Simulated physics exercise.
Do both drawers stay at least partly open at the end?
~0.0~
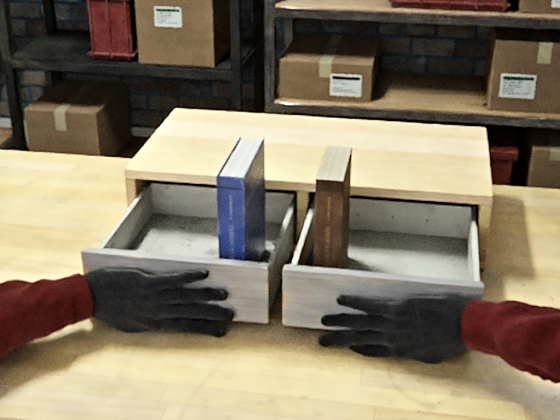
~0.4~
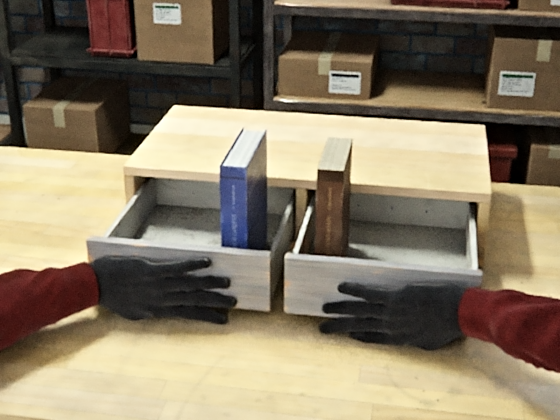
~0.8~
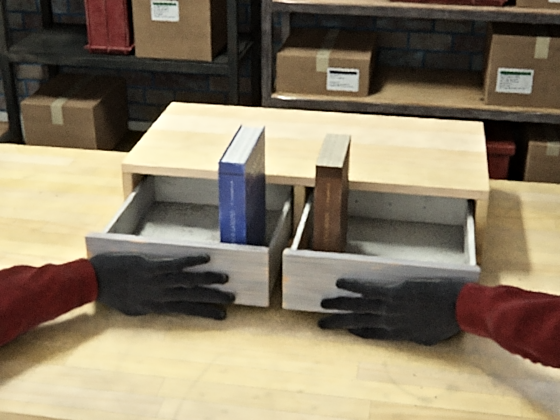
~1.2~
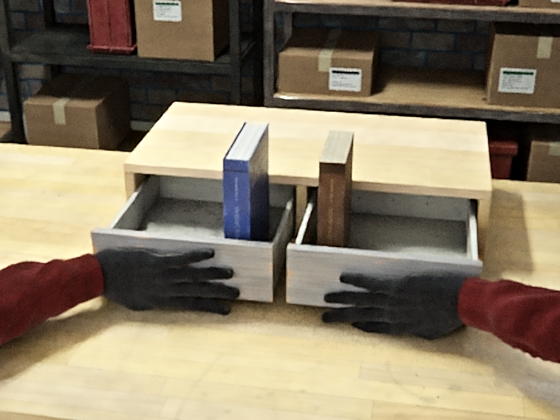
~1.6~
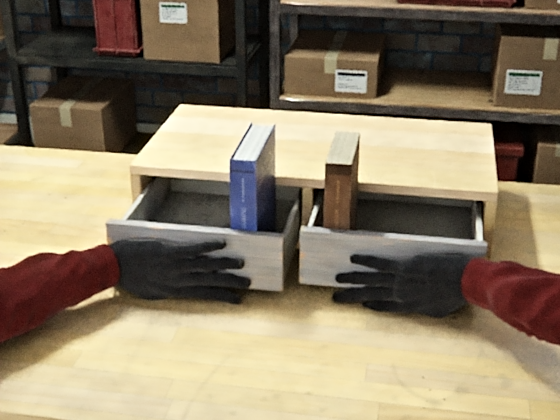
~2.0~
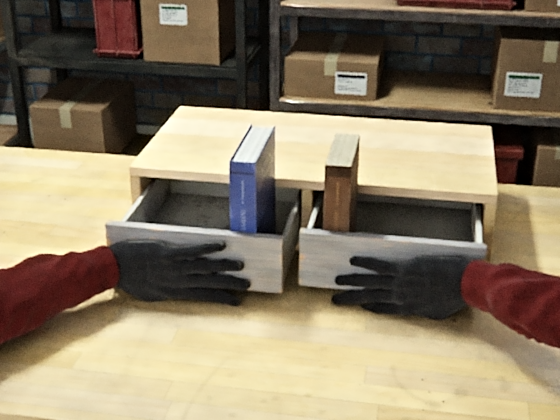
Yes, the left drawer and the right drawer are both still ajar at the end, with the gloved hands against their fronts.
